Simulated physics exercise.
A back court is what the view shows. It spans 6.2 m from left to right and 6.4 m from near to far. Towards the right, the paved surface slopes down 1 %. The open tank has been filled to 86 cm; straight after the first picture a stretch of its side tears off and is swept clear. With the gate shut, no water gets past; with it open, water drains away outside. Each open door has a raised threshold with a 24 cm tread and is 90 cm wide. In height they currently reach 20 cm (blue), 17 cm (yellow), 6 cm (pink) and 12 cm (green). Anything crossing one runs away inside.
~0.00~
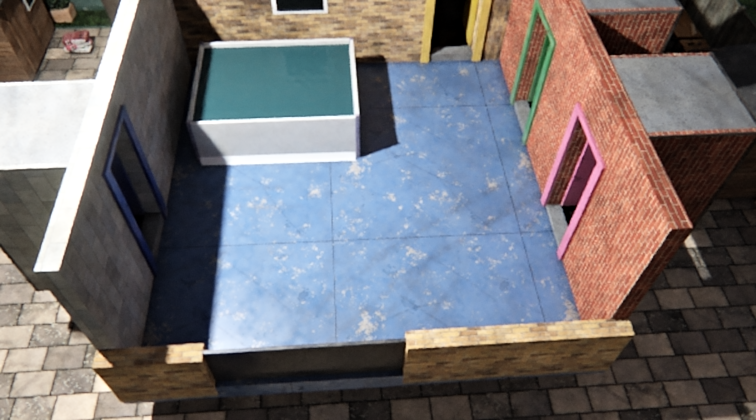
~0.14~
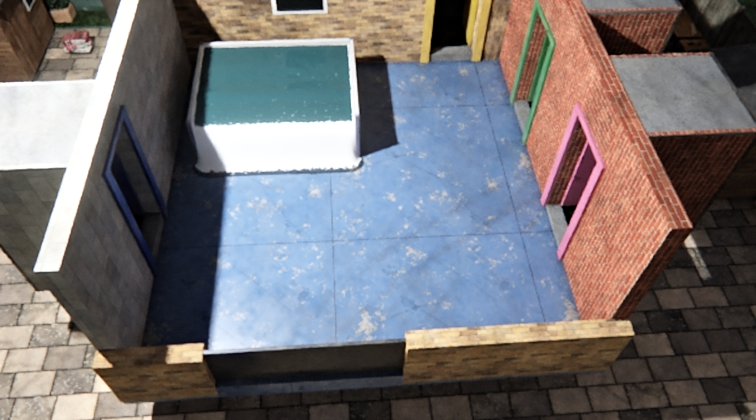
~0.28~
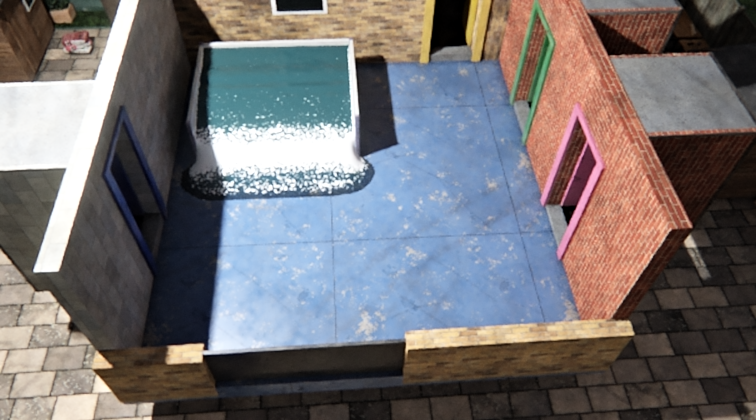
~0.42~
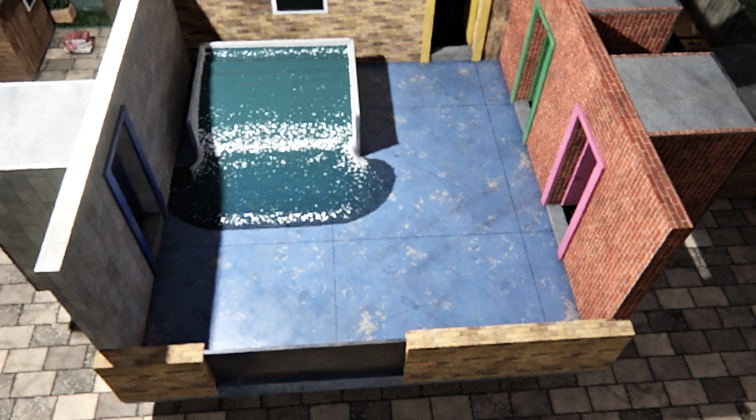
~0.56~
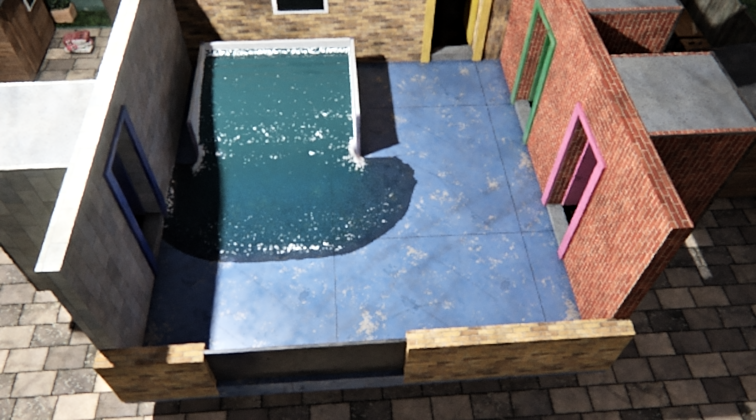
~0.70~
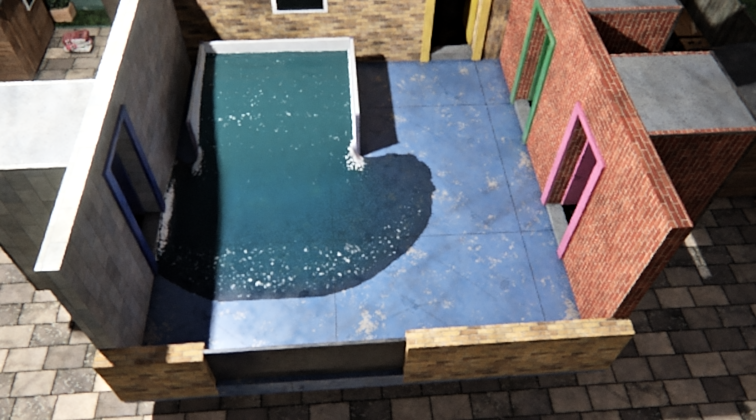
Dark green water poured from the front of a white-walled open tank, foamed at first, then spread across the blue floor in a widening rounded sheet, reaching the left wall beside the blue door.
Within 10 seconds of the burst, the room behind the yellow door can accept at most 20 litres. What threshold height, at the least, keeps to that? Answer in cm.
I would say about 22 cm.
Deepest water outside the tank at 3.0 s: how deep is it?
Max depth: Near 50 cm.
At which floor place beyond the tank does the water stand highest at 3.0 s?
Near (586, 347).
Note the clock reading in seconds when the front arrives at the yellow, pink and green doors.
Arrival times - yellow: 5.0 s; pink: 2.2 s; green: 4.0 s.
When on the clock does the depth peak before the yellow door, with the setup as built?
Near 5.5 s.
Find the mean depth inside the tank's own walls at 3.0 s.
It averages roughly 16 centimetres.
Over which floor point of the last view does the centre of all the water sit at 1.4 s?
The water is centred around (282, 184) in the last picture's pixels.
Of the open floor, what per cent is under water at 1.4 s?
Close to 50 per cent of it is wet.
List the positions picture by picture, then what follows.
Still water, 86 cm deep, in the open tank at (276, 82); the yellow door at (456, 18) is dry, in the first frame.
The front is at (202, 174), 0.3 m from the gap at (278, 144); 0.7 m2 of floor is wet, 86 cm left at the back, in the second frame.
The front is at (202, 196), 0.8 m from the gap at (278, 147); 2.1 m2 of floor is wet, 86 cm left at the back, in the third frame.
The front is at (222, 226), 1.4 m from the gap at (279, 149); 4.5 m2 of floor is wet, 79 cm left at the back, in the fourth frame.
The gap is at (279, 149), the front 2.0 m out at (219, 258); the back of the open tank holds 73 cm, in the fifth frame.
Water pours out at (279, 149) and has run 2.7 m, to (219, 295); about 10 cm deep outside, 74 cm at the back; 3.0 m in a straight line remain to the yellow door at (456, 17), in the sixth frame.
After 1.4 s water covers 50 % of the floor, deepest (50 cm) near (275, 365); it has not reached the yellow door.
After 3.0 s water covers 60 % of the floor, deepest (50 cm) near (586, 347); it has not reached the yellow door.
After 10.0 s water covers 100 % of the floor, deepest (25 cm) near (201, 69); 17 cm at the yellow door, 91 litres in over its 17 cm threshold.
At the yellow door as built, the water arrived by 4.8 s and peaked near 27 cm at 5.6 s.
With a threshold of 18.5 cm, 65 litres would have come in within the 10 s; with 25 cm, 6 litres. So under 20 litres takes about 22 cm.
